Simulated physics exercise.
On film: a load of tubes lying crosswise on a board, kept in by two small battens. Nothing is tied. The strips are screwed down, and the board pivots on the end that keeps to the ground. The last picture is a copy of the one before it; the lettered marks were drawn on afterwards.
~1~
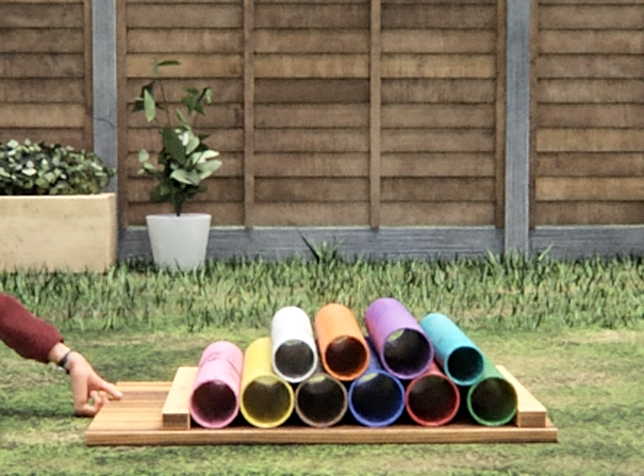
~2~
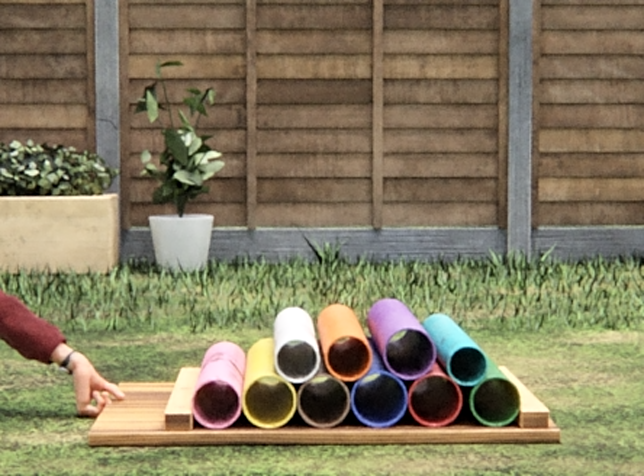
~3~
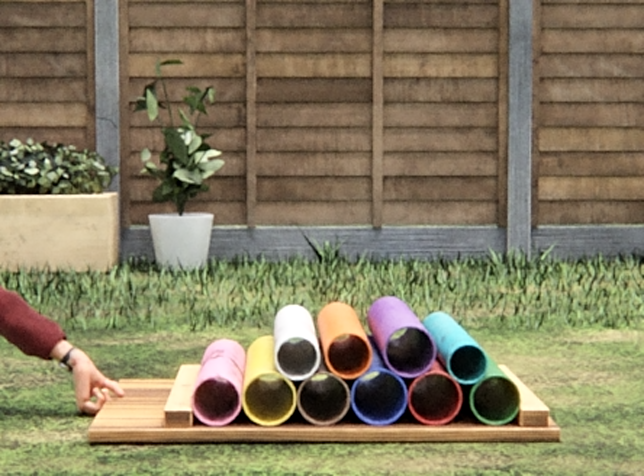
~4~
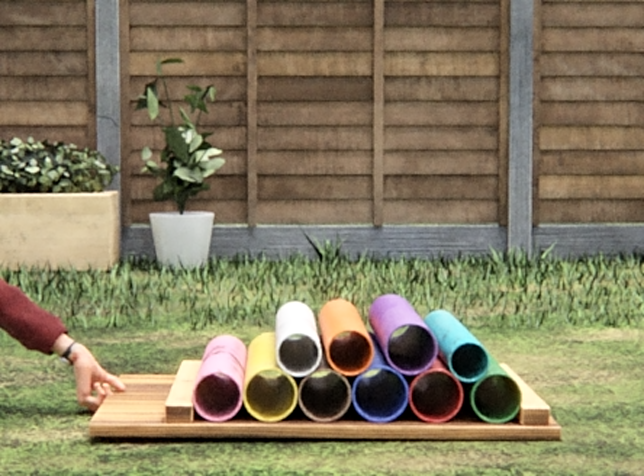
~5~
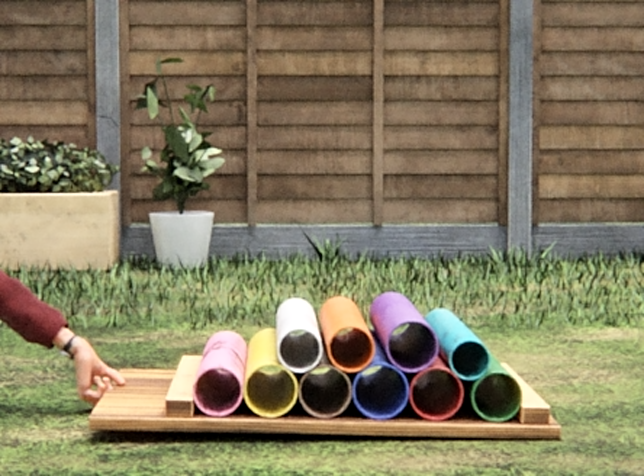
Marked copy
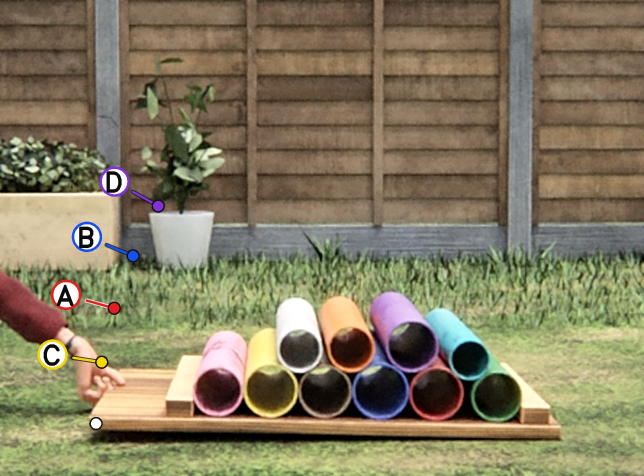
A hand reaching in from the left holds the end of a wooden board on the grass, loaded with colourful tubes stacked in two rows between two small battens. At first the board barely shifts, then the hand raises its left end slightly while the right end stays on the ground.
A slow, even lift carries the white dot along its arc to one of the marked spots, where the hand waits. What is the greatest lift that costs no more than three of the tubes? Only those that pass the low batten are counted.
Lift it to D and no more.
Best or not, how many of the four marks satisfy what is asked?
Four of the four.
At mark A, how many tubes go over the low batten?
With A, none.
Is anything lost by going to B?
At B: No.
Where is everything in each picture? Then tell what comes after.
In the first frame, blue tube (377, 399); red tube (432, 400); green tube (493, 400).
In the second frame, green tube (496, 401); orange tube (349, 358).
In the third frame, board (321, 400); pink tube (216, 400); yellow tube (269, 399); blue tube (379, 397).
In the fourth frame, board (322, 396); pink tube (217, 396); yellow tube (270, 394).
In the fifth frame, board (321, 393); pink tube (218, 391); yellow tube (270, 390).
On the marked copy, A at (114, 308); B at (133, 256); C at (102, 362); D at (158, 206); the white dot at (96, 424).
Following D. Soon after the start, board at 17°.
Later, board at 30°.
In the end, board at 30°, two over the low batten (purple, turquoise).
As for the rest, A none over the low batten; B none over the low batten; C none over the low batten.
